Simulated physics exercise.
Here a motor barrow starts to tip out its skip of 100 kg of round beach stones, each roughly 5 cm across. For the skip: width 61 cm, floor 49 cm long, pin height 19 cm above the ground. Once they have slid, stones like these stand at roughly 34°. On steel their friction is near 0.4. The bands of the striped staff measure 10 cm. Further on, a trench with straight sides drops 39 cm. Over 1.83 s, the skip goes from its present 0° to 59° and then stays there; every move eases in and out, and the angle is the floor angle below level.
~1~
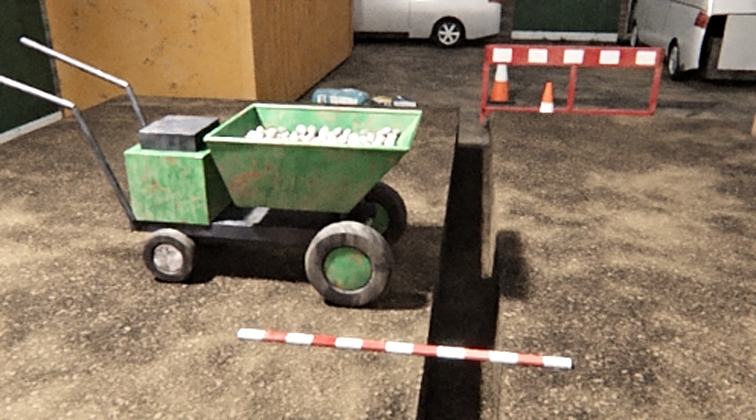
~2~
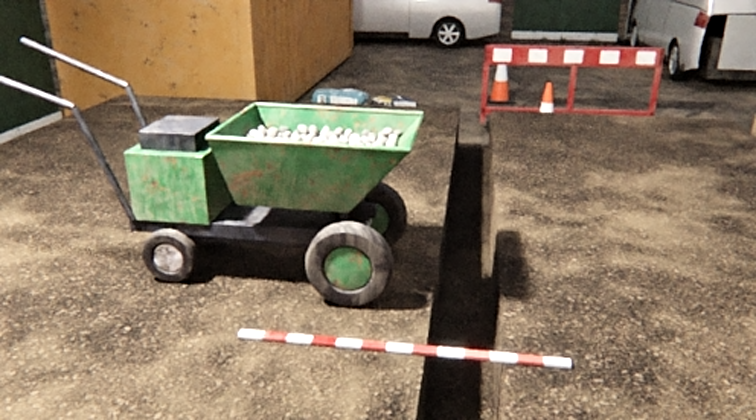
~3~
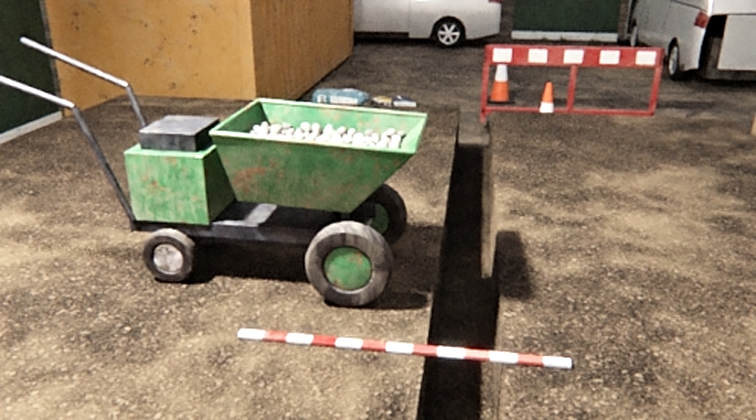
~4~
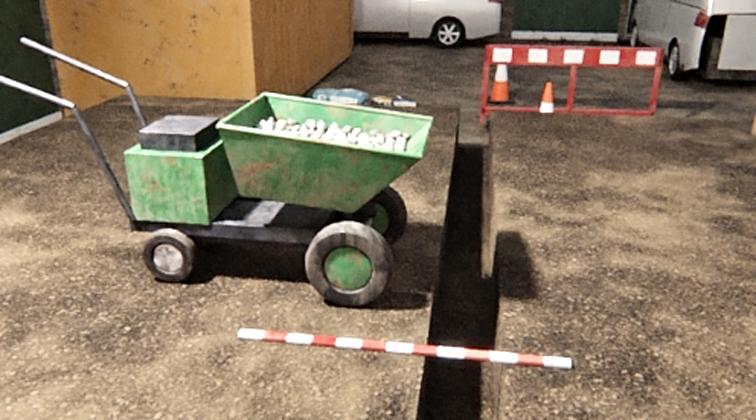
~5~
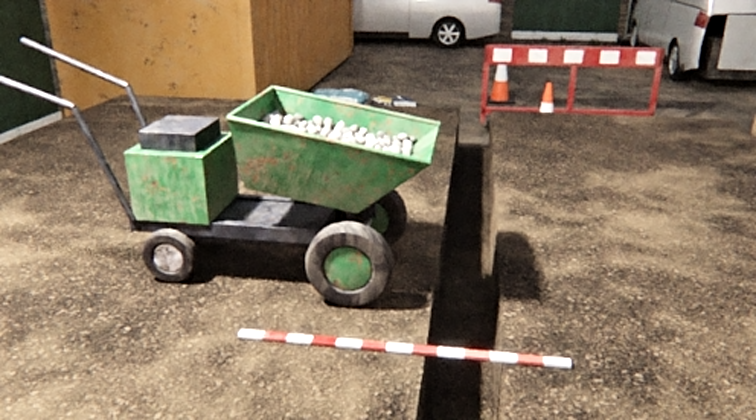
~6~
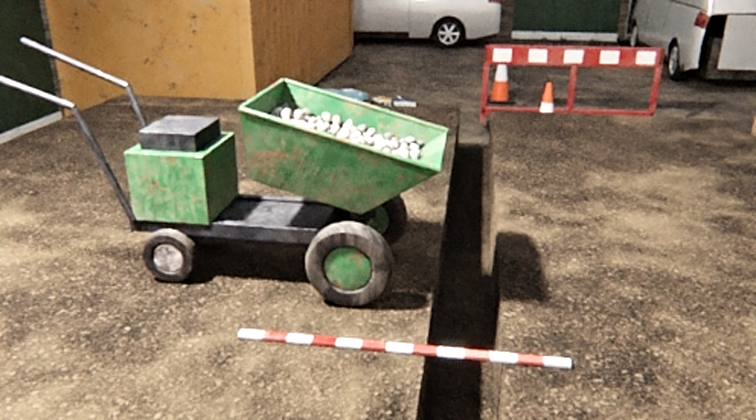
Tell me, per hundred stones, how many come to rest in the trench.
38 per hundred.
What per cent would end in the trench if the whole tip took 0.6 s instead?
About 25 percent, I'd say.
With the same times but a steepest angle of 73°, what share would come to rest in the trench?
Around 30 per cent would finish in the trench.
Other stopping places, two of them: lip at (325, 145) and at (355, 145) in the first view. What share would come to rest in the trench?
From the first spot near 85, from the second near 90 per cent.
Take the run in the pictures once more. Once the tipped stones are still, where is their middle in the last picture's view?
The middle should be near (519, 285).
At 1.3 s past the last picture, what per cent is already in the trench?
Some 0 per cent.
Then, 0.8 s after the last picture the floor is at 50°, 100 % in the skip; the foremost stones are at (470, 220).
Then, 1.3 s after the last picture the floor is at 59°, 75 % in the skip, 2 % in the trench, 23 % past the trench; the foremost stones are at (561, 291).
Then, 1.7 s after the last picture the floor is at 59°, 46 % in the skip, 4 % in the trench, 50 % past the trench; the foremost stones are at (653, 308).
Then, 3.6 s after the last picture the floor is at 59°, 4 % in the skip, 38 % in the trench, 58 % past the trench; the foremost stones are at (725, 314).
